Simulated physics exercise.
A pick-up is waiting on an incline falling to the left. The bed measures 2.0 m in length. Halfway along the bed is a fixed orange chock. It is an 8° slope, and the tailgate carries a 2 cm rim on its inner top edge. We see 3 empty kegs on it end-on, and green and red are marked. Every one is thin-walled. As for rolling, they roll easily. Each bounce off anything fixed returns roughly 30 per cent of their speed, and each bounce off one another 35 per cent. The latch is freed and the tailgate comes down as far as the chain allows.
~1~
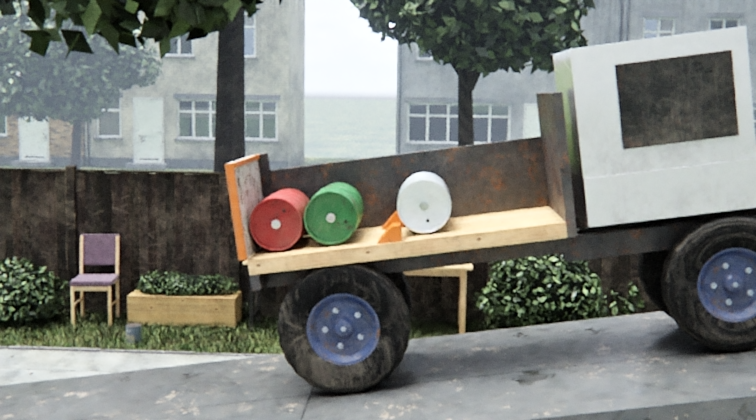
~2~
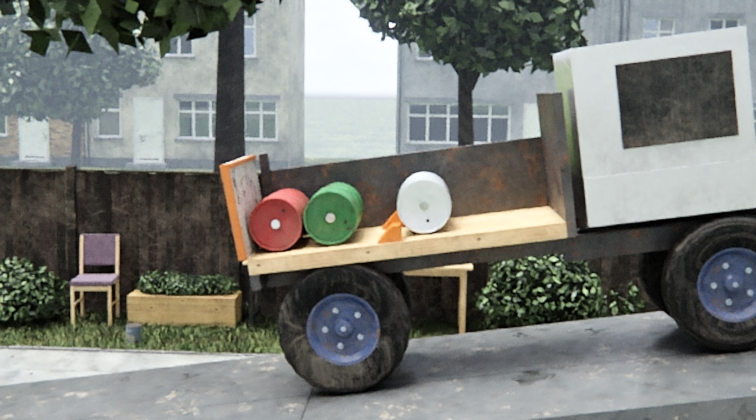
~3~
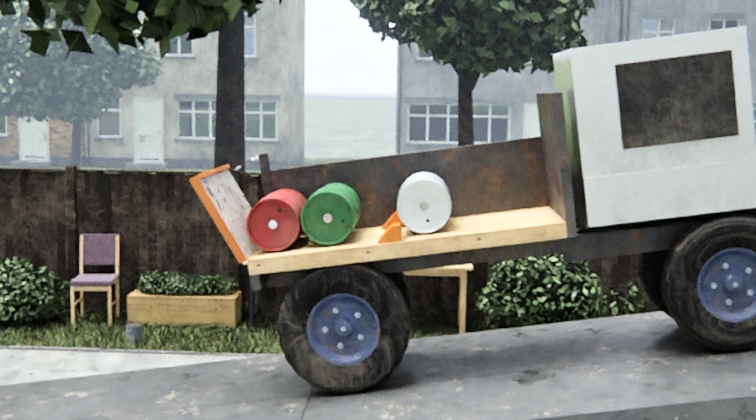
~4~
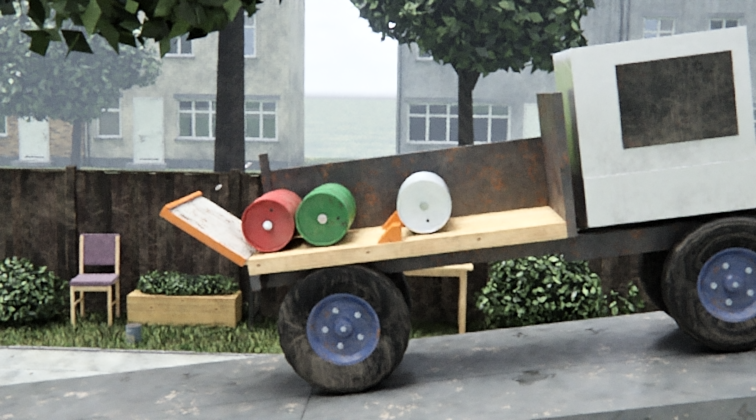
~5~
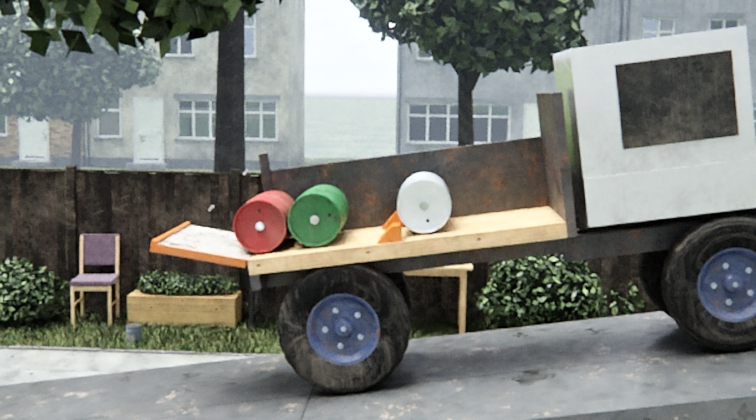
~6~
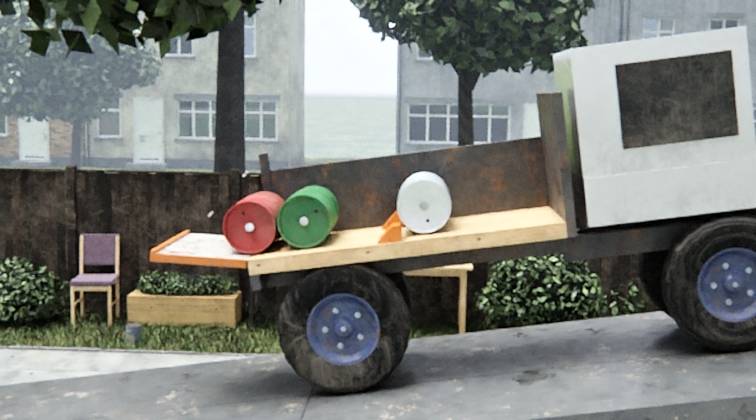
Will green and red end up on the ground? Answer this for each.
Well, green is kept on. Red is kept on.
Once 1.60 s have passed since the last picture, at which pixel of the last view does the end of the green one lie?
(232, 227), roughly.
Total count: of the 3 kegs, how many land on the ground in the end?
The answer is 0.
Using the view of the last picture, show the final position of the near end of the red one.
My best guess is somewhere around (207, 225).
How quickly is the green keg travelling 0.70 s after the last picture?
Its speed is roughly 0.5 m/s.
Then, 0.7 s past the sixth picture, green is on the bed, 5 cm short of the hinge, rolling left; red is on the gate, 30 cm past the hinge, rolling left; 0 of 3 are out.
Then, 1.6 s past the sixth picture, green is on the gate, 10 cm past the hinge, rolling right; red is on the gate, 45 cm past the hinge, rolling right; 0 of 3 are out.
Finally (2.6 s after the last picture), green is on the bed, 10 cm short of the hinge; red is on the gate, 25 cm past the hinge; 0 of 3 are out.
